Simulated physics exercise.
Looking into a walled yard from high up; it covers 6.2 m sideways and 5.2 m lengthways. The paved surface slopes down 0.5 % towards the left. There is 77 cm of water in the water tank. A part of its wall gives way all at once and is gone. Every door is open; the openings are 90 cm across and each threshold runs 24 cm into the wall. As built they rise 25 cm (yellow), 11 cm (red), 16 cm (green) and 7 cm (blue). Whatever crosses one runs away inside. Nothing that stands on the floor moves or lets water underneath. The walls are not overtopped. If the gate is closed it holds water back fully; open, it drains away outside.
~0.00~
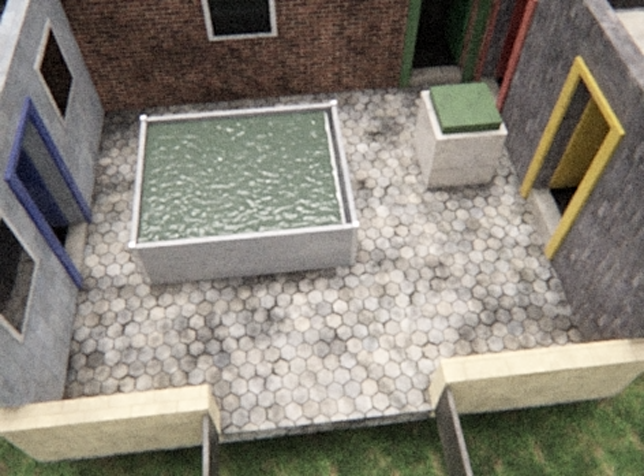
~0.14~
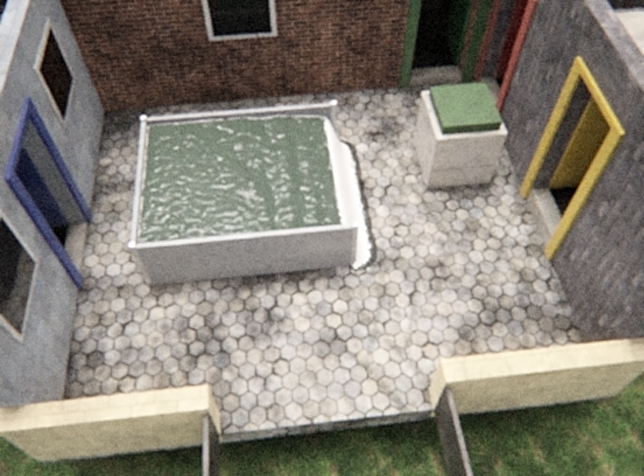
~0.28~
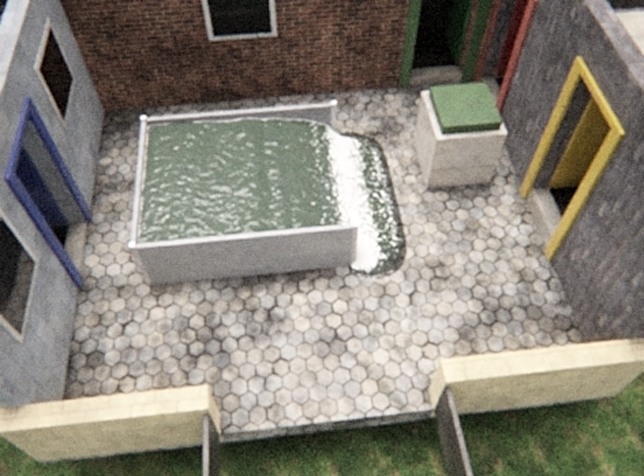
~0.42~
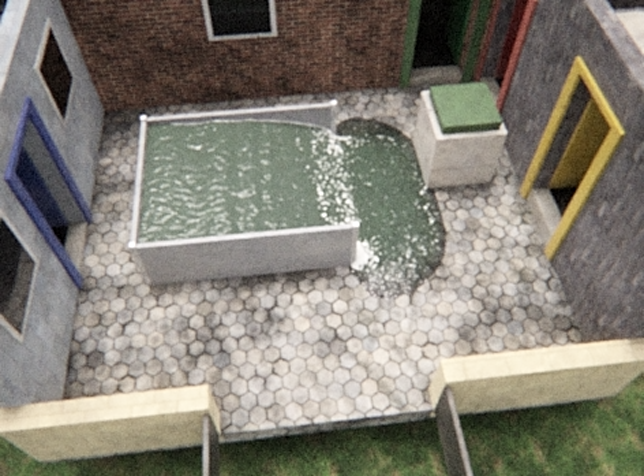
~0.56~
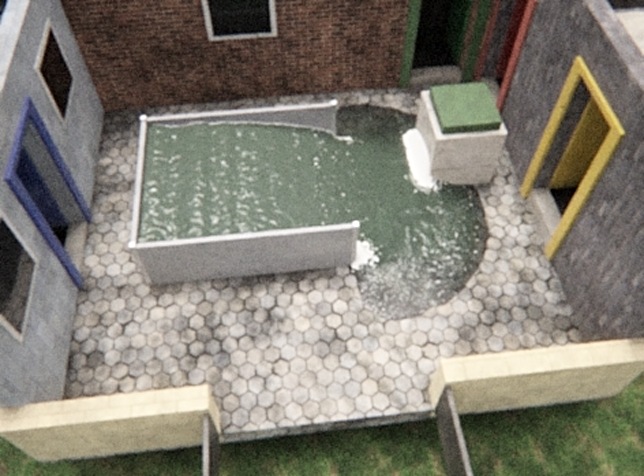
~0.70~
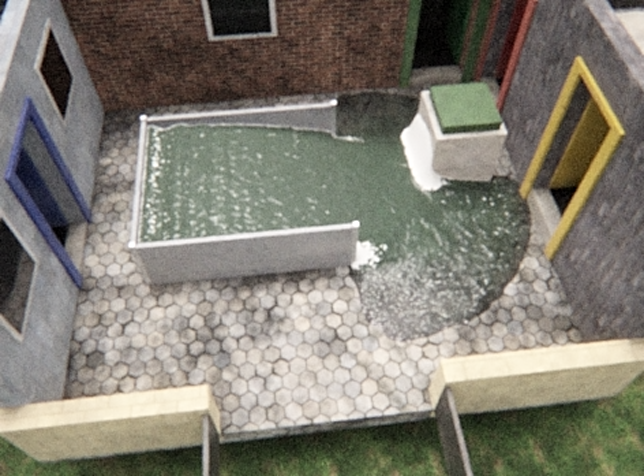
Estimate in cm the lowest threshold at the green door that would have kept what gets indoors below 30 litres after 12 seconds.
At least 24 cm or so.
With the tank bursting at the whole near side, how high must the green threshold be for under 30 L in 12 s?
Then roughly 7.0 cm.
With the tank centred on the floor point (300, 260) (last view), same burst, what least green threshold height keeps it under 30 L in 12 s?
About 22 cm.
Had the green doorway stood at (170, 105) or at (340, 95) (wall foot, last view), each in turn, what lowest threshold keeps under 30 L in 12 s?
About 11.5 and 18 cm.
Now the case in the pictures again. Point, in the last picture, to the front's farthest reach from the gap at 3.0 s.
At about (590, 370).
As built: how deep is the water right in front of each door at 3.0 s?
Depths in cm: Yellow 30, red 22, green 30, blue 0.
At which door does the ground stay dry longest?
It is the blue one.
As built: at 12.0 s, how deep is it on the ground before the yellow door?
About 5.0 cm.
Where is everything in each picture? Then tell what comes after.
In the first picture, still water, 77 cm deep, in the water tank at (243, 173); the green door at (444, 32) is dry.
In the second picture, water pours out at (340, 190) and has run 0.3 m, to (371, 250); about 8 cm deep outside, 77 cm at the back.
In the third picture, the gap is at (340, 191), the front 0.7 m out at (400, 240); the back of the water tank holds 77 cm.
In the fourth picture, water pours out at (340, 192) and has run 1.3 m, to (440, 240); about 11 cm deep outside, 77 cm at the back.
In the fifth picture, water pours out at (340, 193) and has run 1.9 m, to (479, 211); about 10 cm deep outside, 77 cm at the back.
In the sixth picture, the gap is at (340, 193), the front 2.5 m out at (525, 217); the back of the water tank holds 70 cm; the green door at (444, 32), 3.0 m from the gap, is still 0.6 m from the nearest water.
After 1.4 s water covers 45 % of the floor, deepest (52 cm) near (414, 175); 25 cm at the green door, 2 litres in over its 16 cm threshold.
After 3.0 s water covers 65 % of the floor, deepest (46 cm) near (570, 357); 30 cm at the green door, 78 litres in over its 16 cm threshold.
After 12.0 s water covers 95 % of the floor, deepest (14 cm) near (59, 430); 6 cm at the green door, 134 litres in over its 16 cm threshold.
At the green door as built, the water arrived by 1.0 s and peaked near 31 cm at 2.6 s.
With a threshold of 22 cm, 47 litres would have come in within the 12 s; with 30 cm, 4 litres. So under 30 litres takes about 24 cm.
